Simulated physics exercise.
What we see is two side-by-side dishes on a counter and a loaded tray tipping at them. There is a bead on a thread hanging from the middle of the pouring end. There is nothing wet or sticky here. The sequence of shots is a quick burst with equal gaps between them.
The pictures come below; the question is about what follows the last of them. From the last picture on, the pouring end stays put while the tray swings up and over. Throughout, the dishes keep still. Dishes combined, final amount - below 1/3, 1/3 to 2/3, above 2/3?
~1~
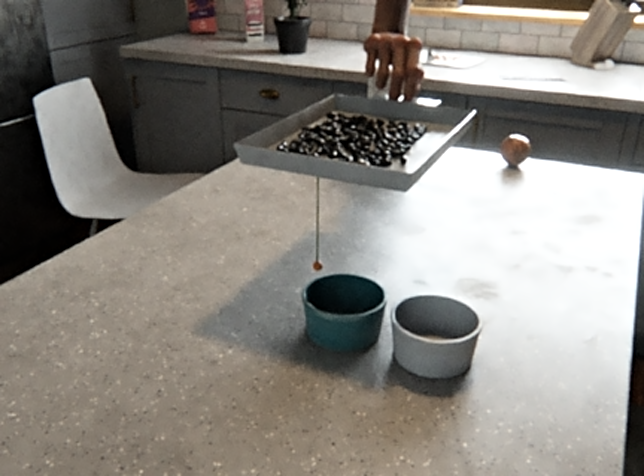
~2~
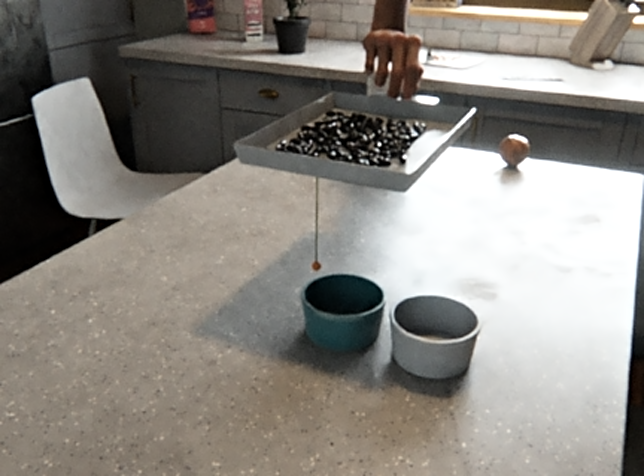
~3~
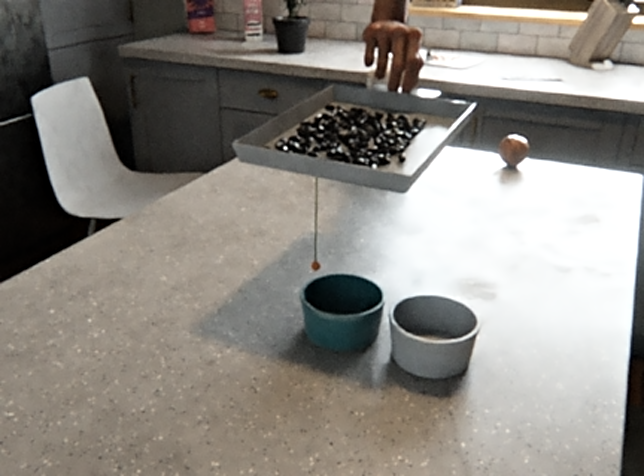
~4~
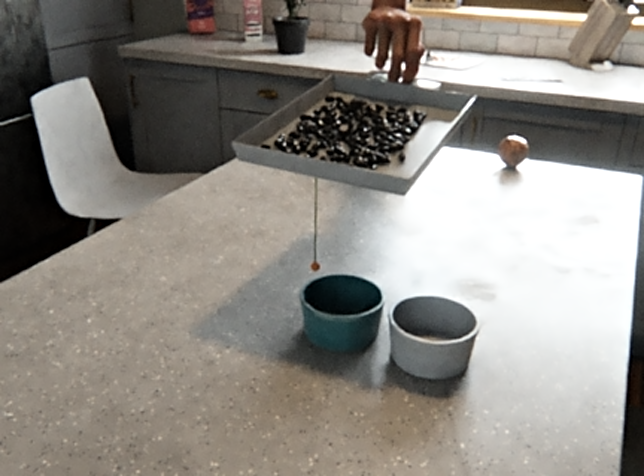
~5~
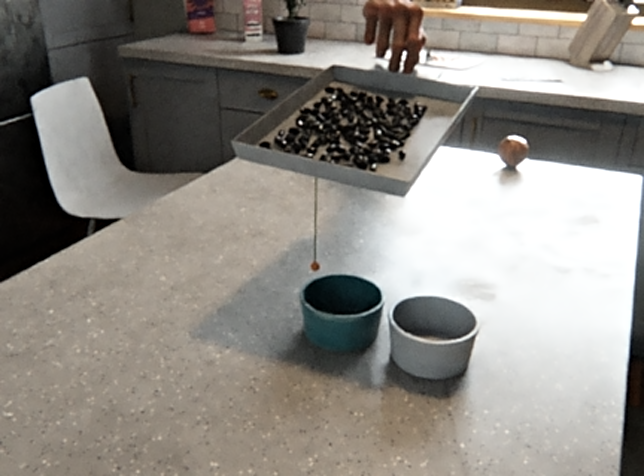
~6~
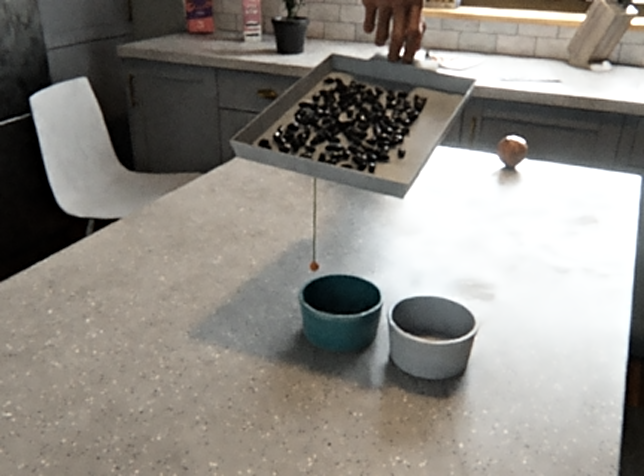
Landed: A third through two thirds.
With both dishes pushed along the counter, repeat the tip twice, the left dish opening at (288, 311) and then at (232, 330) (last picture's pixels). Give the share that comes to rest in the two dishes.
Close to 50 in a hundred, then close to 10 in a hundred.
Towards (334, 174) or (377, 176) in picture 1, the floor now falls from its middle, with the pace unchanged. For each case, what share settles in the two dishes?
Lab note: Try one about 20 %, try two 70 %.
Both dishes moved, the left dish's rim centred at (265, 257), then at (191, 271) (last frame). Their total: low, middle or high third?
First: Under a third; second: Under a third.
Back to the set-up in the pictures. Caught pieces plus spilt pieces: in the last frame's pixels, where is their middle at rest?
Last view, resting centre - approx. (342, 345).
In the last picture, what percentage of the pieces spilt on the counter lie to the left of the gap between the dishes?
Near 80 %.
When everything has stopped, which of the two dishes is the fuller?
In the end, more sits in the leftmost one.
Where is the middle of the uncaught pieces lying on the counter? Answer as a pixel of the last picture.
It's centred close to pixel (319, 380).
Just after the last frame, tray tipped steeply; almost all on the tray; just a few in the air.
A moment on, tray tipped right over; almost all on the tray; just a few in the right dish; just a few in the left dish; just a few outside both; just a few in the air.
Further on, tray tipped past a quarter turn; about a tenth in the right dish; roughly a third in the left dish; roughly half outside both.
When it is over, tray tipped past a quarter turn; about a tenth in the right dish; roughly a third in the left dish; roughly half outside both.
